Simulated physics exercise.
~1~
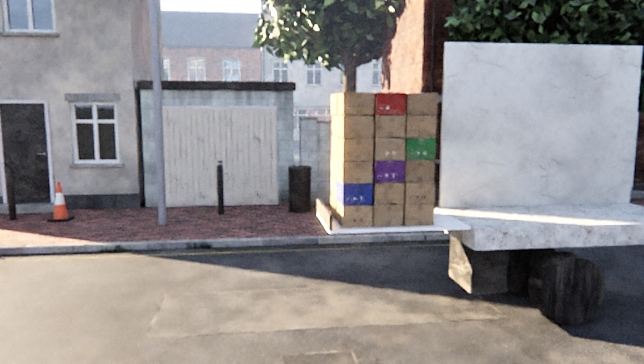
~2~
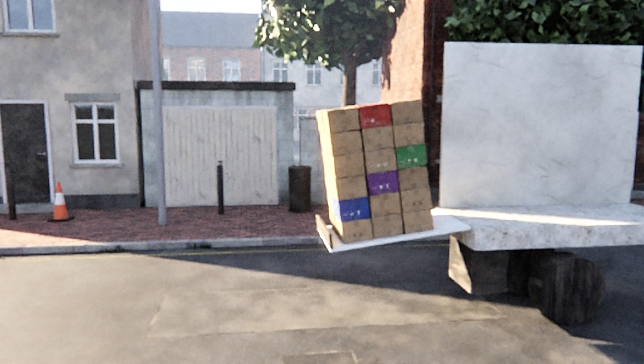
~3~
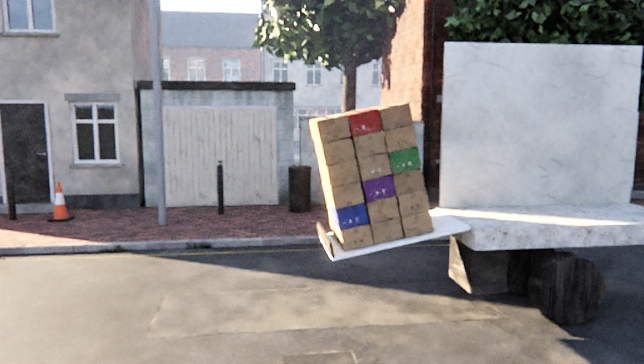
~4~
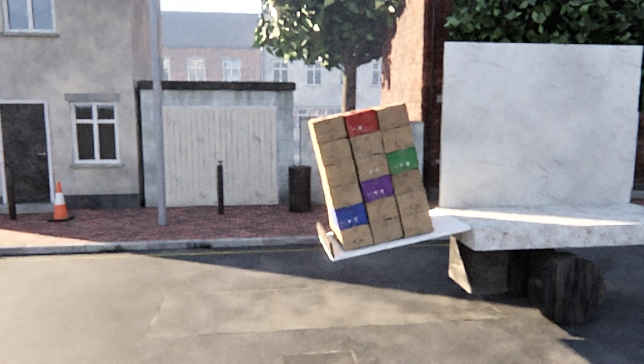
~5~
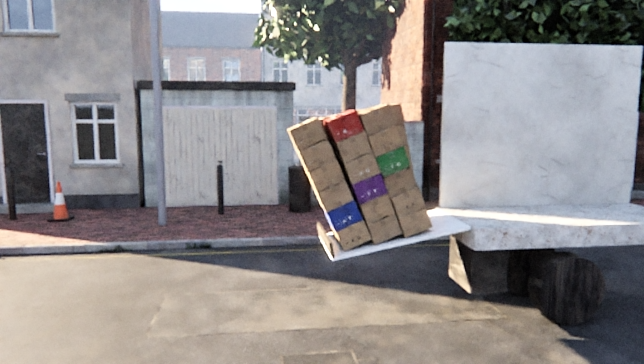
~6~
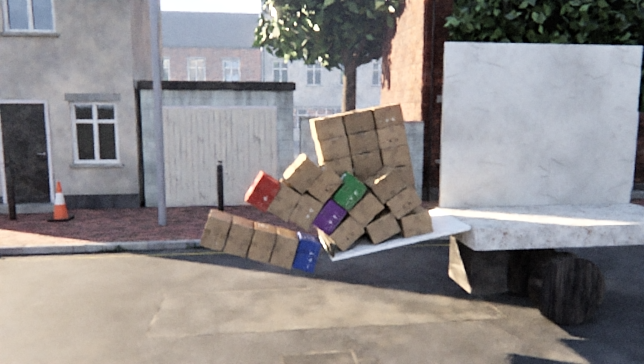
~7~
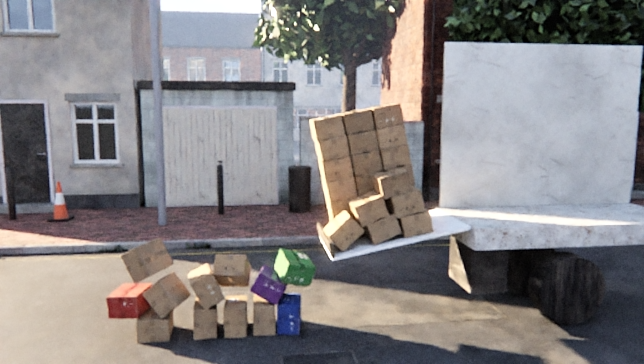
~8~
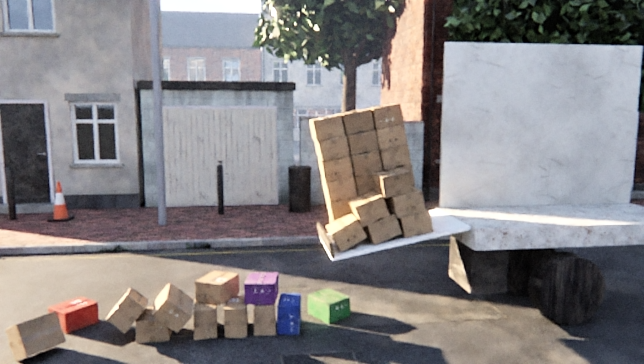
A tall stack of brown cartons, a few coloured red, green, purple and blue, stands on a pale platform behind a lorry on a quiet street. The platform dips gently down to the left and stops, and the stack leans with it. The cartons tilt further, the left side leading, then the front ones topple off the low edge. They tumble onto the road, the red one farthest left among the coloured ones. At the end, all four coloured cartons lie scattered among brown ones on the ground, while the rest stay leaning on the sloping platform.
